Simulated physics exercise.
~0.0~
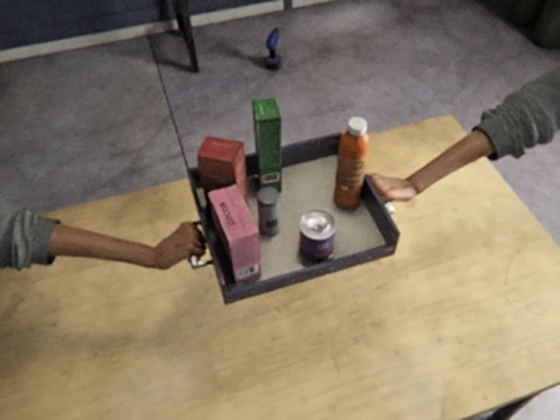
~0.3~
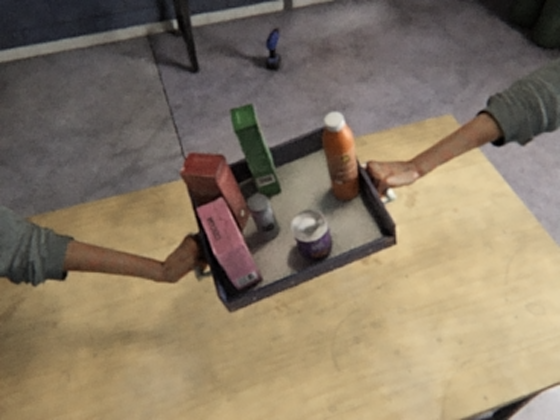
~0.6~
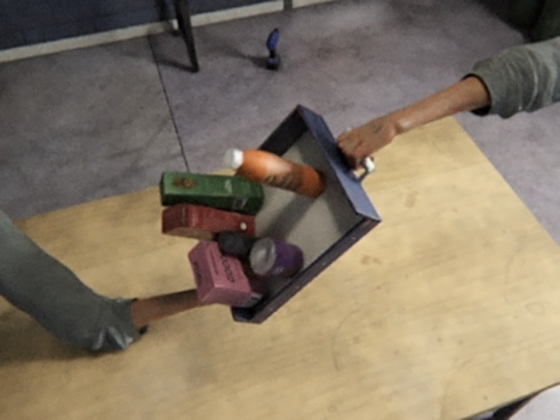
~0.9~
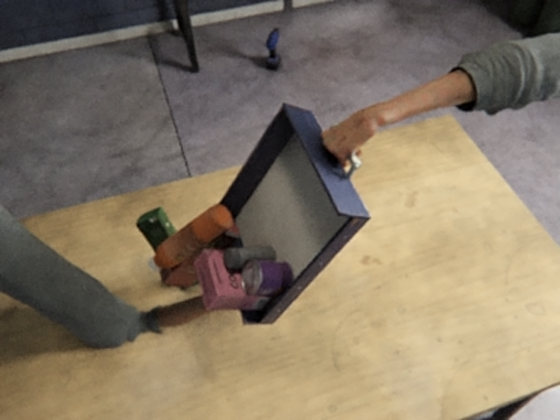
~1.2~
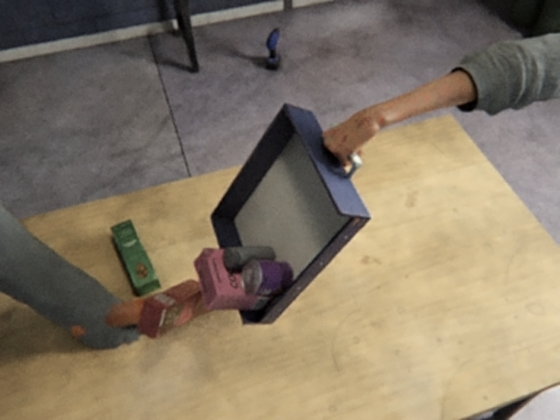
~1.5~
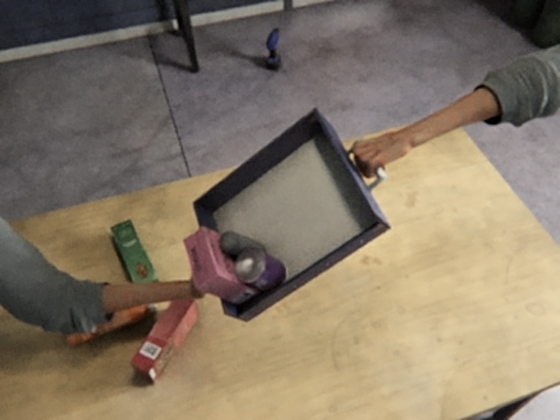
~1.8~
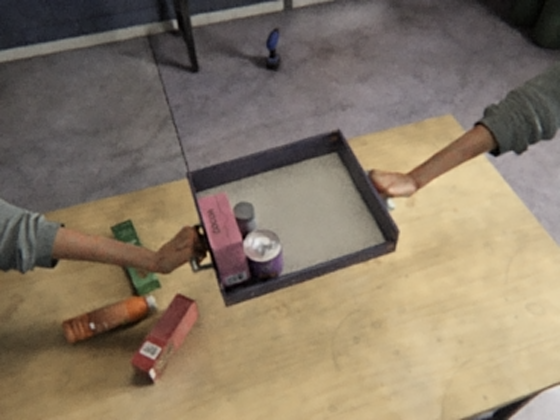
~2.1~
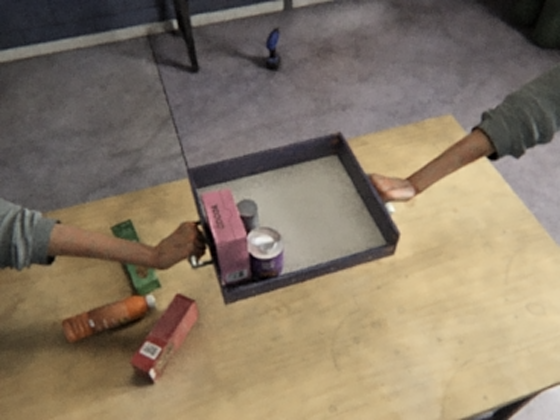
The footage shows two hands tilting a crate steeply down to the left above a wooden table, so the green carton, orange bottle and red carton tumble out, then levelling it again, with the pink packet, purple tin and grey shaker still inside at the left end.
